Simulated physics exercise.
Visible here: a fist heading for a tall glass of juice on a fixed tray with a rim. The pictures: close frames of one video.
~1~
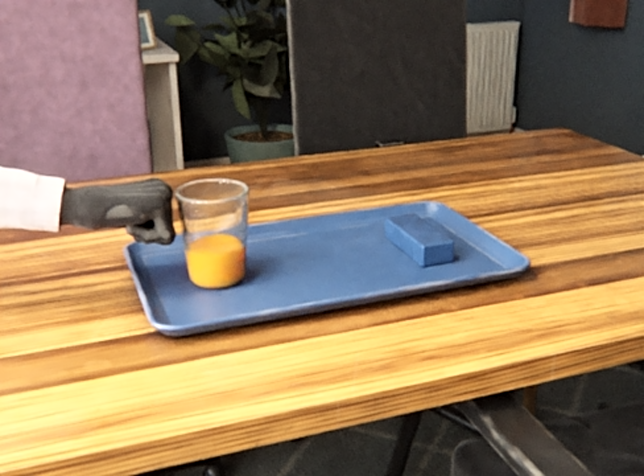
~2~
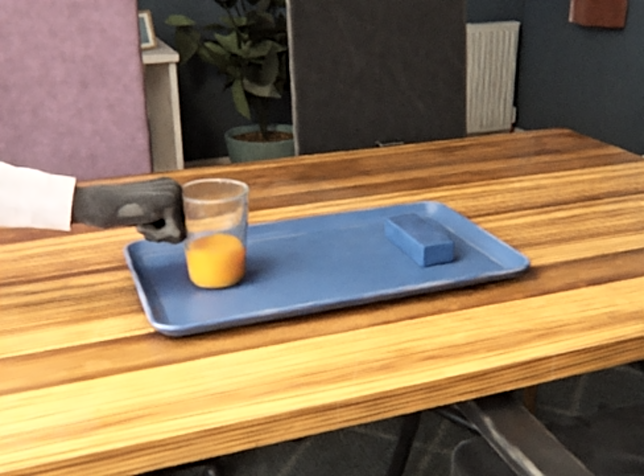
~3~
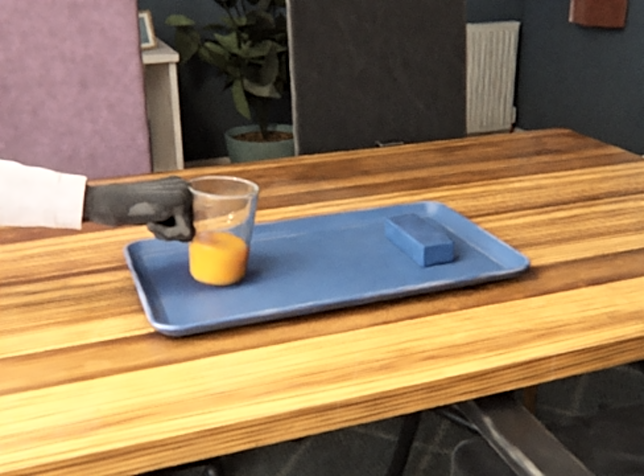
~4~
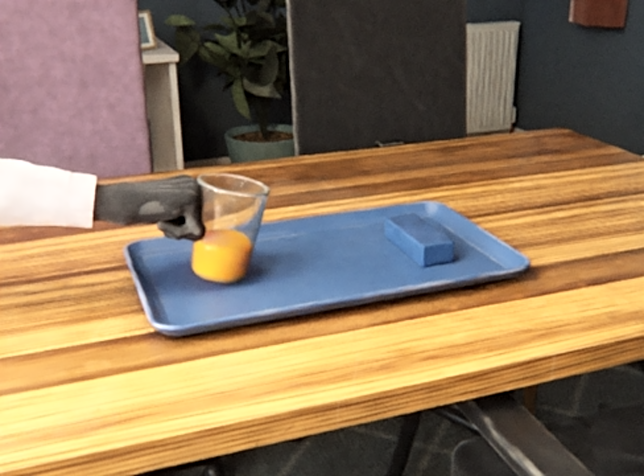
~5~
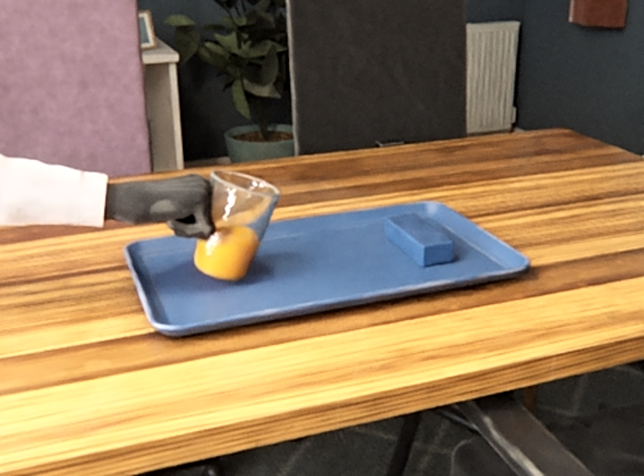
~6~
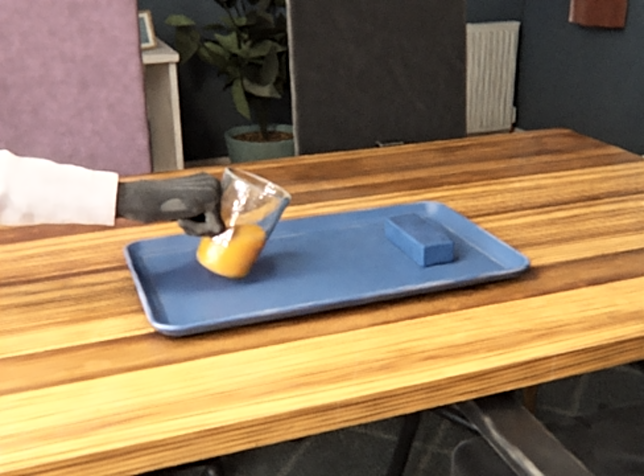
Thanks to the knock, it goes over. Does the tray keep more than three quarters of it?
Yes - most likely three quarters or more will stay on the tray.
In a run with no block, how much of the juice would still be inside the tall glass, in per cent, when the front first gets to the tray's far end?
35 %.
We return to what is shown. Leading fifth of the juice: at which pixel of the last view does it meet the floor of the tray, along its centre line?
I'd put it at roughly (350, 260) on the centre line.
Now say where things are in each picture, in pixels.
In the first picture, tilt 0°; right rim (246, 188); surface from (187, 246) to (241, 238); the tray's far rim is at (482, 230); a block is fixed to the tray further along.
In the second picture, tilt 0°; right rim (246, 188); surface from (188, 245) to (241, 238).
In the third picture, tilt 6°; right rim (256, 188); surface from (192, 238) to (244, 239).
In the fourth picture, tilt 13°; right rim (266, 189); surface from (198, 238) to (249, 235).
In the fifth picture, tilt 20°; right rim (277, 192); surface from (201, 239) to (256, 230).
In the sixth picture, tilt 27°; right rim (287, 196); surface from (205, 239) to (265, 227).
A moment on, the tall glass is falling and 100 per cent is in the glass, 0 on the tray and 0 above or beyond its rim.
Next, the tall glass lies on its side and 100 per cent is in the glass, 0 on the tray and 0 above or beyond its rim.
Then the tall glass lies on its side and 60 per cent is in the glass, 38 on the tray and 2 above or beyond its rim.
Later the tall glass lies on its side and 26 per cent is in the glass, 74 on the tray and 1 above or beyond its rim.
Finally, 99 per cent is held by tray and glass, 1 is off the tray.
